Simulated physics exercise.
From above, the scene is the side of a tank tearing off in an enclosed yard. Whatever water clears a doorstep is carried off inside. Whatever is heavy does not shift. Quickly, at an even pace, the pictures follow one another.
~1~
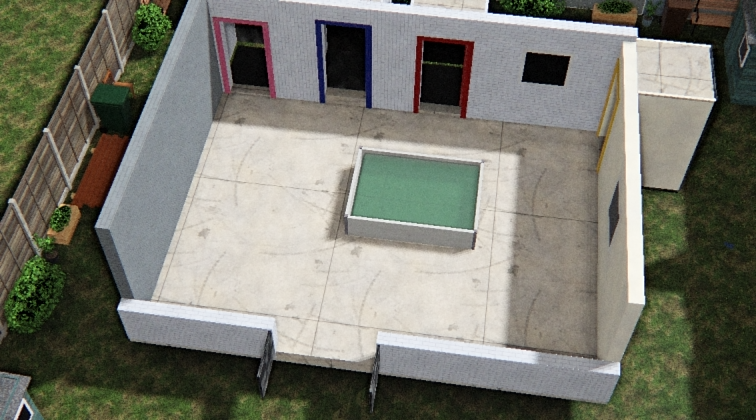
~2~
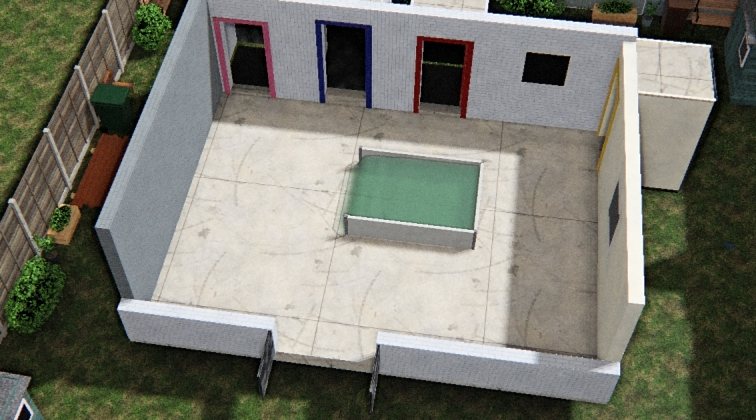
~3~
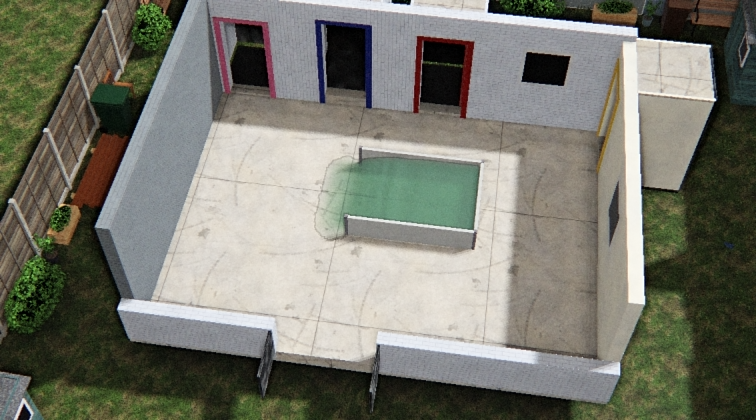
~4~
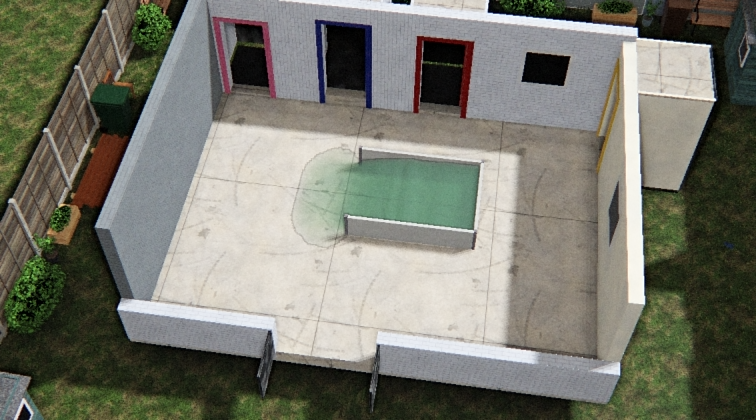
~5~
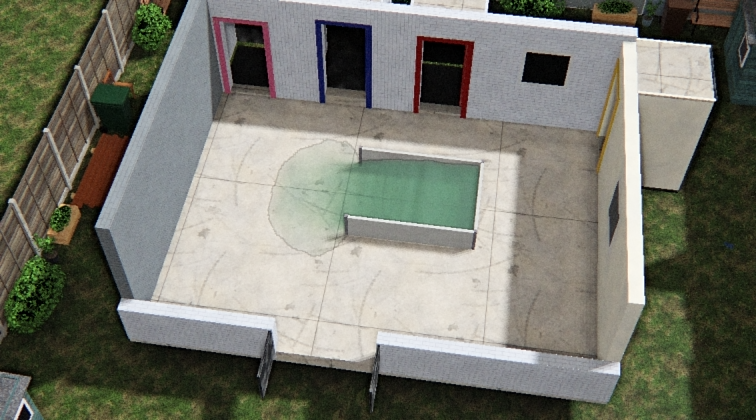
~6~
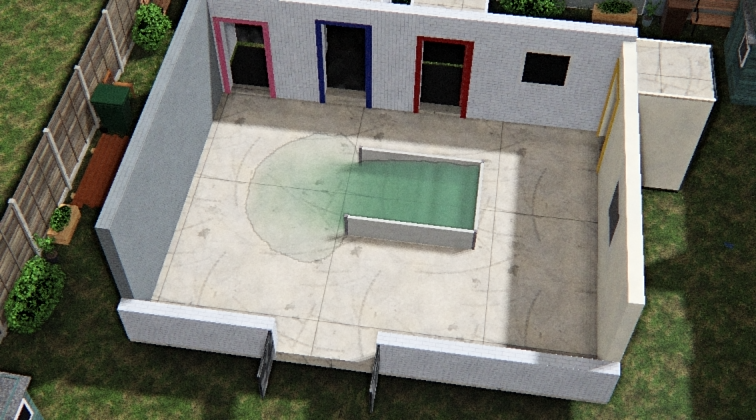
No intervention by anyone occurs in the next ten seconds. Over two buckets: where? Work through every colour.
Pink door yes, red door no, yellow door no, blue door no.
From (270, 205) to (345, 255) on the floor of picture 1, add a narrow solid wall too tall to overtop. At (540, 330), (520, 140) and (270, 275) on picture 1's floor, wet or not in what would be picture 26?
In that order: Not flooded, no water, free of water.
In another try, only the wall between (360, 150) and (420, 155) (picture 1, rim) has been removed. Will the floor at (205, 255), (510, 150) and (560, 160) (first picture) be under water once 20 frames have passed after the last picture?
Going in your order, I'd say still bare, then drenched, then drenched.
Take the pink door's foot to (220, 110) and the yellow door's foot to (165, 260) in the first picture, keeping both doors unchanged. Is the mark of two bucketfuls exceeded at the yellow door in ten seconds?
In this case yellow exceeds the limit.
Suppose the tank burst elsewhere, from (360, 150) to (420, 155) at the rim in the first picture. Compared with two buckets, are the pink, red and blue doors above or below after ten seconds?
In that case the pink overshoots, the red overshoots and the blue stays within limits.
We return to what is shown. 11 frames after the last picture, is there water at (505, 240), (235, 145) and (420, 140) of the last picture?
As listed, the points end up high and dry, soaked and high and dry.
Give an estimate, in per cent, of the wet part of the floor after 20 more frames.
It should be close to 35 %.
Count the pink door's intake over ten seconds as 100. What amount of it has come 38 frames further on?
Working it through, I arrive at 85 %.
A moment on, water covers 25 % of the floor; the pink door not reached, the red door not reached, the yellow door not reached, the blue door not reached.
Next, water covers 30 % of the floor; the pink door wet at the sill, nothing in, the red door not reached, the yellow door not reached, the blue door not reached.
Then, water covers 35 % of the floor; the pink door over two buckets in, the red door not reached, the yellow door not reached, the blue door wet at the sill, nothing in.
Later, water covers 55 % of the floor; the pink door far over two buckets in, the red door not reached, the yellow door not reached, the blue door wet at the sill, nothing in.
In the end, water covers 85 % of the floor; the pink door far over two buckets in, the red door wet at the sill, nothing in, the yellow door not reached, the blue door wet at the sill, nothing in.
